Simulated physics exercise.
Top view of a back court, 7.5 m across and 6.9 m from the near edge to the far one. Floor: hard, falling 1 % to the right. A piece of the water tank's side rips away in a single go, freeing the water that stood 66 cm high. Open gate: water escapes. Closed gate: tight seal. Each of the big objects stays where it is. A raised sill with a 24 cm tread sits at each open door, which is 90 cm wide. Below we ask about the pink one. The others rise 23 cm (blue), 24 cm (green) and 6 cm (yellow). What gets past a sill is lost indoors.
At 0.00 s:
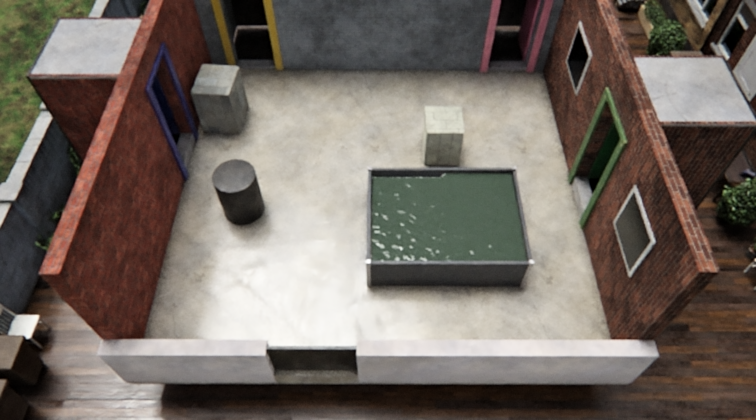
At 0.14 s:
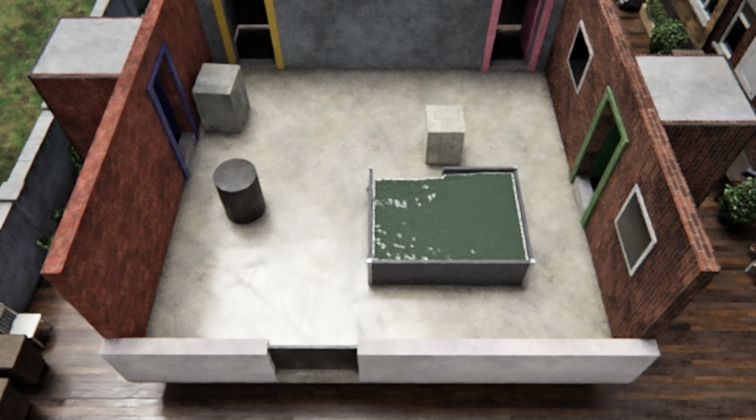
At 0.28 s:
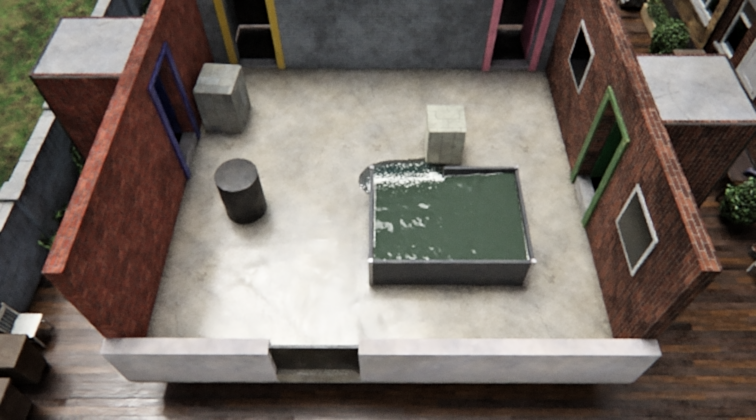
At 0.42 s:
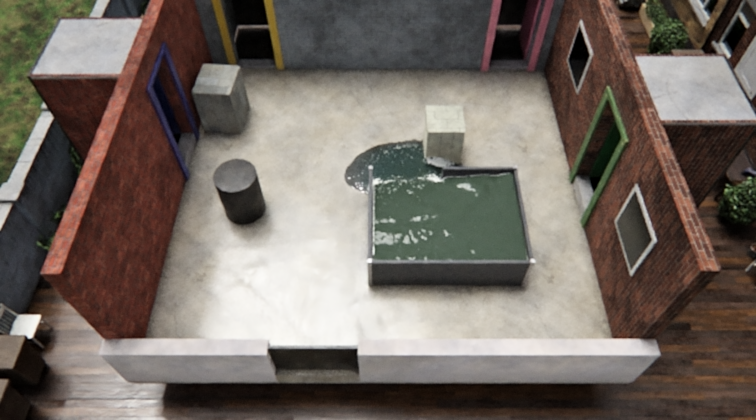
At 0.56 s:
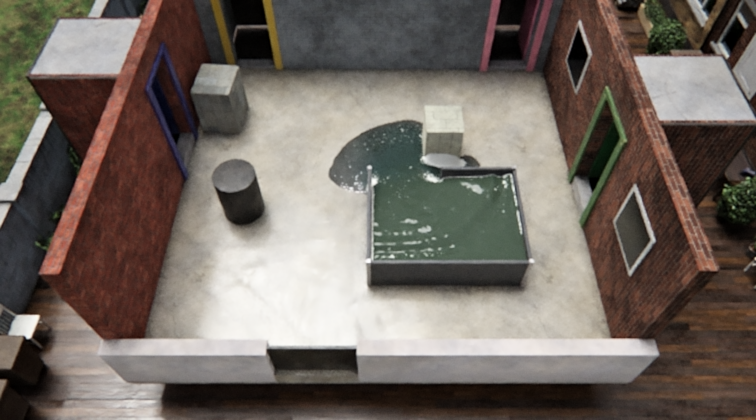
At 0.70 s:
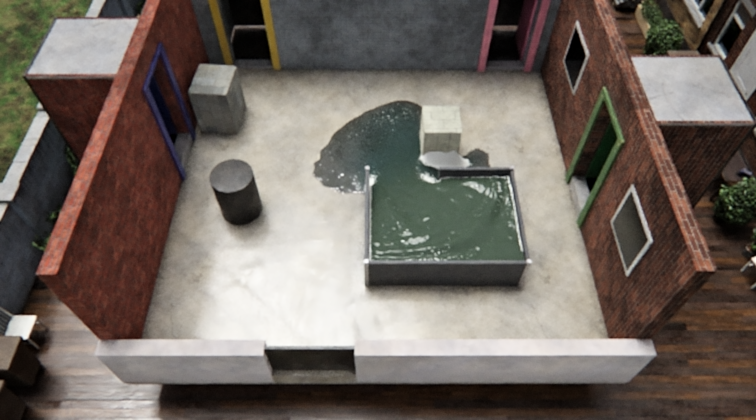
Green water in a grey tank ripples, then pours through a gap torn in the tank's far side and spreads across the pale floor as a dark, widening puddle, curling around a pale block. The walled court, seen from high above, barely shifts in view. A dark cylinder and a grey block stand left, between red walls with blue and green doorways, with yellow and pink ones behind.
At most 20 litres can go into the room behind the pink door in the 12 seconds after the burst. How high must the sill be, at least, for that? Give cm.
About 9.5 cm.
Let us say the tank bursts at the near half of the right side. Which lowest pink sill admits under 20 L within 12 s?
Then it needs around 12.5 cm.
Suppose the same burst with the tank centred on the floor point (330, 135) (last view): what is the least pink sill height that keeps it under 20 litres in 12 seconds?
I'd put it at close to 12.0 cm.
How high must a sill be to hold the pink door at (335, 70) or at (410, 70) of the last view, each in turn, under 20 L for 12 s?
Minimums: Roughly 21 cm and 23 cm.
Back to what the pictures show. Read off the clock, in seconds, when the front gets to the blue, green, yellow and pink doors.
Door blue: 3.6 seconds; door green: 1.6 seconds; door yellow: 2.0 seconds; door pink: 2.0 seconds.
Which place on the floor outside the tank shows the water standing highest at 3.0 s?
Around (212, 69).
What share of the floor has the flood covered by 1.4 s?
About 25 per cent.
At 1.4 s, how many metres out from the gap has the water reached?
The front is some 3.8 m out.
After 1.4 s water covers 25 % of the floor, deepest (37 cm) near (388, 189); it has not reached the pink door.
After 3.0 s water covers 45 % of the floor, deepest (40 cm) near (212, 69); 7 cm at the pink door, 0 litres in over its 8 cm sill.
After 12.0 s water covers 100 % of the floor, deepest (12 cm) near (410, 289); 10 cm at the pink door, 35 litres in over its 8 cm sill.
At the pink door as built, the water arrived by 2.1 s and peaked near 11 cm at 9.4 s.
Run again over the same 12 s with other heights there, 30 litres in over 8.5 cm, 7 litres over 11.5 cm. The limit of 20 litres is kept from about 9.5 cm up.
